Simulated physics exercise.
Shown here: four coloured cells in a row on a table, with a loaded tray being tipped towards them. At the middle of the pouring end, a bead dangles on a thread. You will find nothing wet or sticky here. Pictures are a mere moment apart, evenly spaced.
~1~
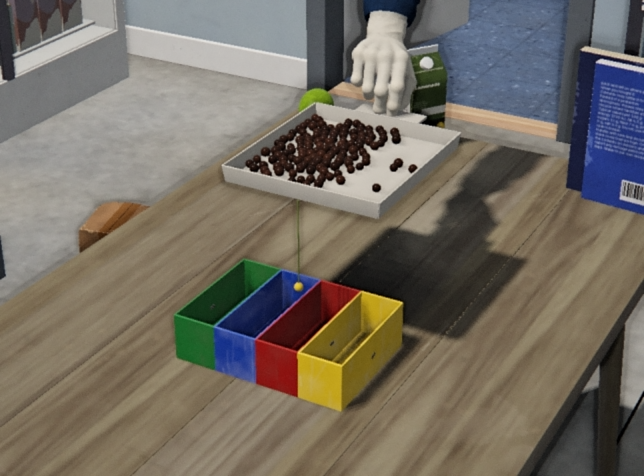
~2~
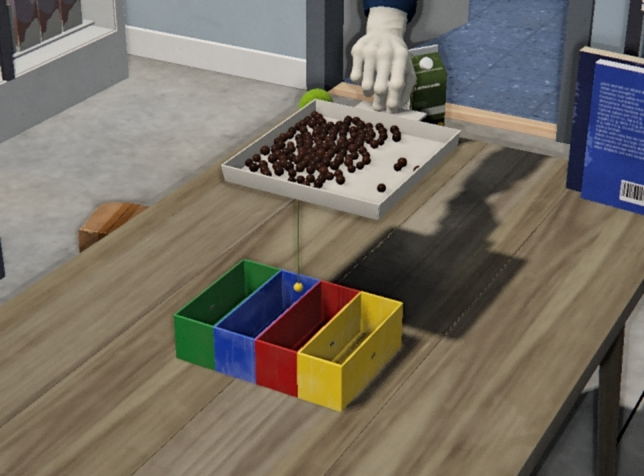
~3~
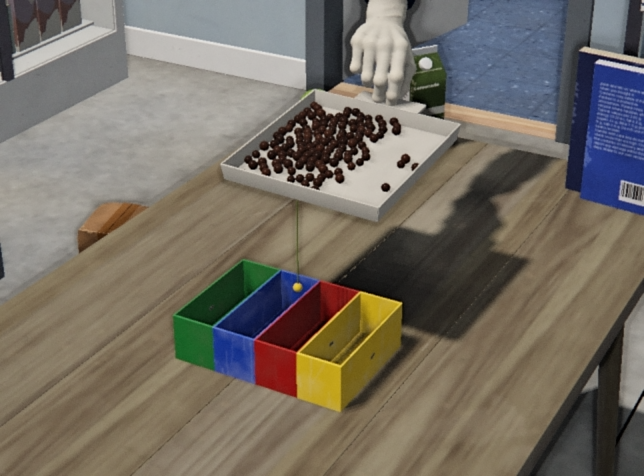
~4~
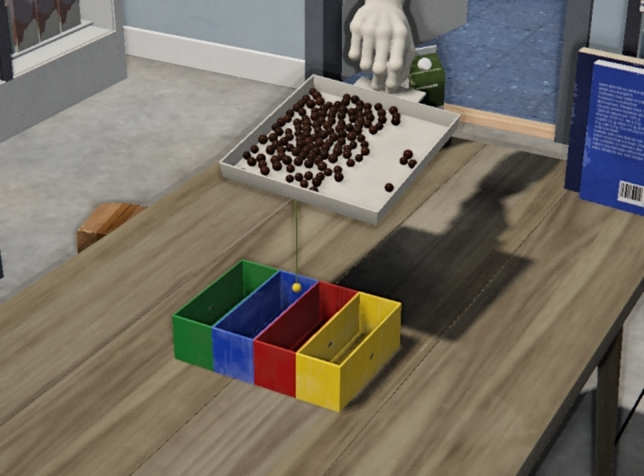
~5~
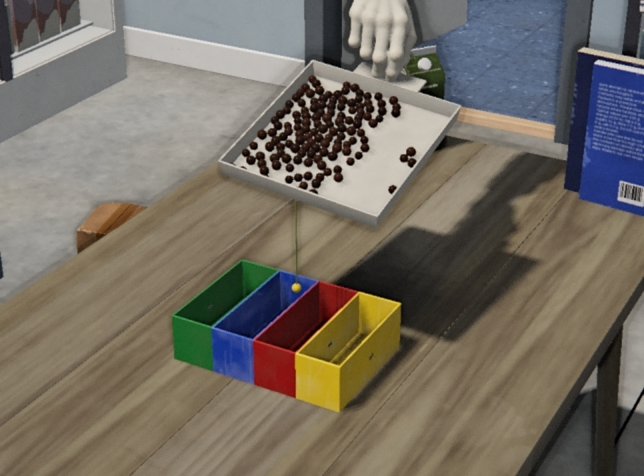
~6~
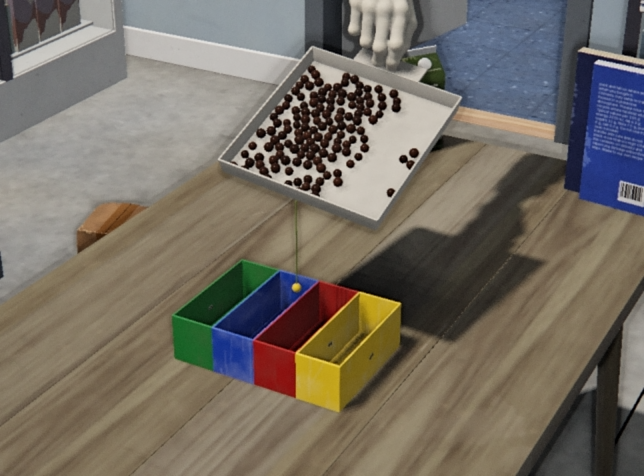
Tray of dark brown balls tilting steadily towards the viewer above green, blue, red and yellow boxes, a pale hand behind it.
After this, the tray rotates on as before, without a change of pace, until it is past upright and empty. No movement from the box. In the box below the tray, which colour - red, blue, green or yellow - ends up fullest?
The fullest is yellow.
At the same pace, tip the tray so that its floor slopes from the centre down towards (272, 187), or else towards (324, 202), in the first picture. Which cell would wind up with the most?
So the first one goes to green and the second to the cell in yellow.
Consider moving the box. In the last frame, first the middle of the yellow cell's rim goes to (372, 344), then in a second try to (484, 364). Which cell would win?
First place: The cell in yellow; second place: That green cell.
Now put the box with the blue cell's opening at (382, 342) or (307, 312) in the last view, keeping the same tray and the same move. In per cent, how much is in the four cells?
Some 90 percent, followed by some 100 percent.
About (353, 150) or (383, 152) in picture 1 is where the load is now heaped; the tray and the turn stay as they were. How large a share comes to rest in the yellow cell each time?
In order, 60 % then 60 %.
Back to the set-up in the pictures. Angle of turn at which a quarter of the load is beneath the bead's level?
Roughly 90 degrees at that moment.
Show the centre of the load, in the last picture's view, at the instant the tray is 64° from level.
I'd put the middle close to (342, 195).
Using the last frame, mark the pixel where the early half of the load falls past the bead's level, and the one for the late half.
(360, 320) for the early half, (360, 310) for the late half.
Just after the last frame, tray tipped steeply; almost all on the tray; just a few in the red cell; about a tenth falling or outside the box.
A moment on, tray tipped past a quarter turn; roughly a quarter on the tray; roughly a third in the yellow cell; about a tenth in the red cell; roughly a third falling or outside the box.
Further on, tray tipped past a quarter turn; roughly two thirds in the yellow cell; about a tenth in the red cell; roughly a quarter falling or outside the box.
When it is over, tray tipped past a quarter turn; roughly two thirds in the yellow cell; about a tenth in the red cell; not one in the blue cell; not one in the green cell; roughly a quarter outside the box.
